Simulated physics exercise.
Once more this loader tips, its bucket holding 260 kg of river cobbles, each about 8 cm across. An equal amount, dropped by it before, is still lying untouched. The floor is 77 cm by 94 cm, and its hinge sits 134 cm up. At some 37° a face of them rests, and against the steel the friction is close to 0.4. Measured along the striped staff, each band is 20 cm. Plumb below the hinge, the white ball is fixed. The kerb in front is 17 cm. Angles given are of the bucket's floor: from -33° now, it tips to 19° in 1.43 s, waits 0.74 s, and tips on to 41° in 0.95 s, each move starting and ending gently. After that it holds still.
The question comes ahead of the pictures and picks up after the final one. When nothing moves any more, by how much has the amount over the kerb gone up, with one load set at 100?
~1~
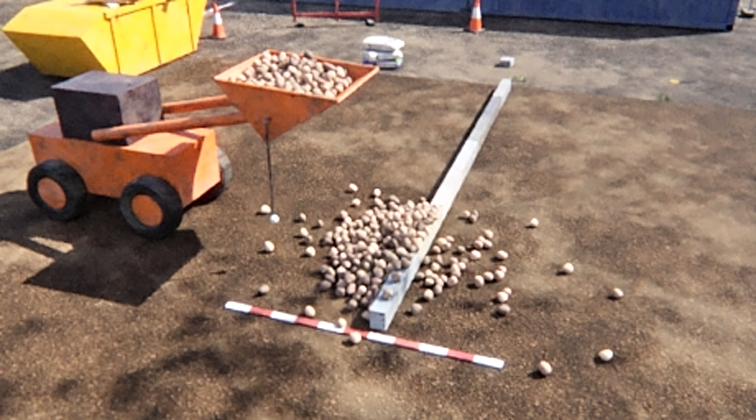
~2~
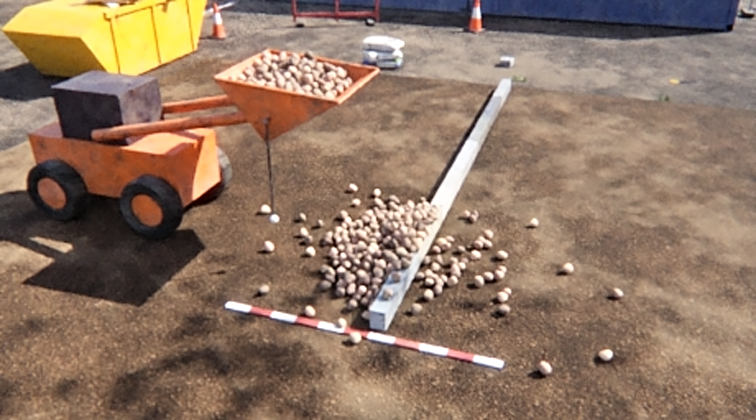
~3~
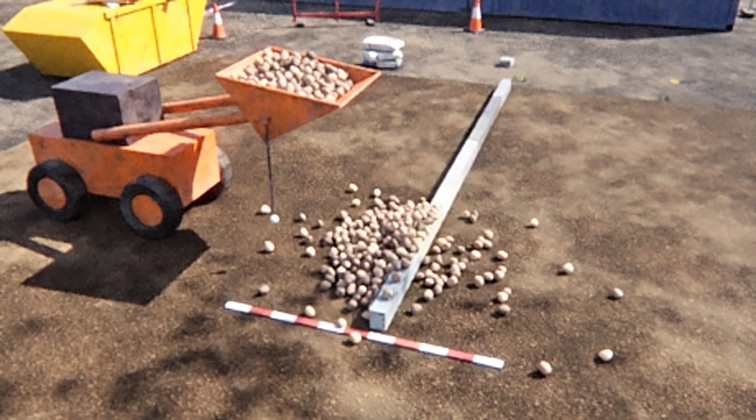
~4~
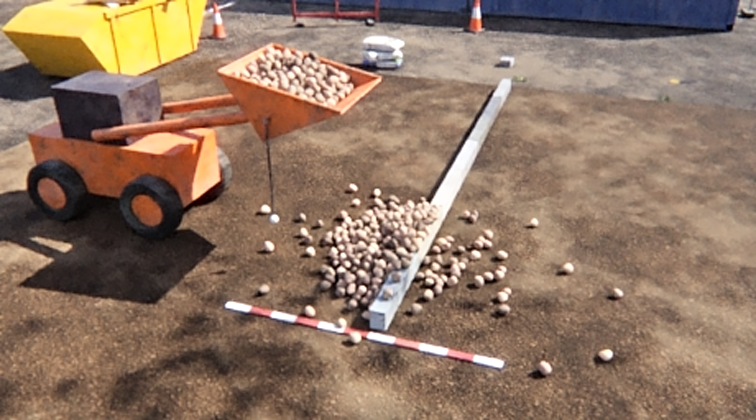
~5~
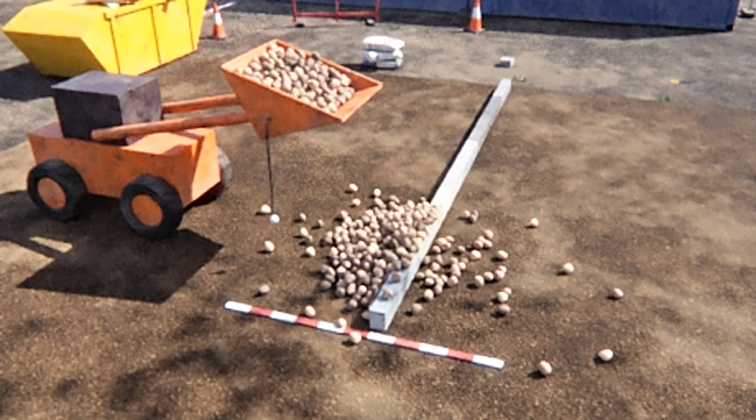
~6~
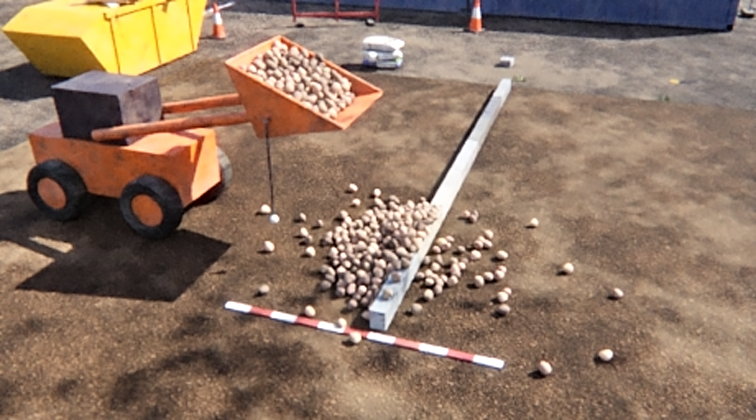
It has gone up by about 20 per cent of a load.
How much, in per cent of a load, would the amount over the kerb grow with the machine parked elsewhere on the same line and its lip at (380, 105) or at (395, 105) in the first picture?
First place: Roughly 80 %; second place: Roughly 95 %.
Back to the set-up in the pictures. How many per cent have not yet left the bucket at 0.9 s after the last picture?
Around 85 in a hundred.
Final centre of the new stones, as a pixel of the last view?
Centre: Approx. (383, 236).
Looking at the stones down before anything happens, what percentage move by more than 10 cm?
10 per cent.
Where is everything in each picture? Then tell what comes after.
In the first frame, the bucket is at -33°, its lip at (338, 101); the top of the load is at (286, 62). The earlier load is highest near (408, 230), 28 cm above ground level, 89 % on this side of the kerb, 11 % over the kerb.
The second frame shows lip at (339, 102), floor tilted -32°, highest stones at (287, 62).
In the third frame, the bucket is at -29°, its lip at (340, 106); the top of the load is at (282, 60).
In the fourth frame, the bucket is at -25°, its lip at (342, 112); the top of the load is at (282, 58).
In the fifth frame, the bucket is at -19°, its lip at (343, 120); the top of the load is at (277, 56).
In the sixth frame, the bucket is at -13°, its lip at (344, 128); the top of the load is at (277, 54).
Then, 0.5 s after the last picture the floor is at 11°; in per cent of one load, 100 in the bucket, 89 on this side of the kerb, 11 over the kerb; the foremost stones are at (547, 297).
Then, 0.9 s after the last picture the floor is at 19°; in per cent of one load, 86 in the bucket, 103 on this side of the kerb, 11 over the kerb; the foremost stones are at (547, 297).
Then, 3.0 s after the last picture the floor is at 41°; in per cent of one load, 0 in the bucket, 169 on this side of the kerb, 31 over the kerb; the foremost stones are at (551, 284).
Then, 5.5 s after the last picture the floor is at 41°; in per cent of one load, 0 in the bucket, 169 on this side of the kerb, 31 over the kerb; the foremost stones are at (551, 284). Net gain over the kerb, 20.
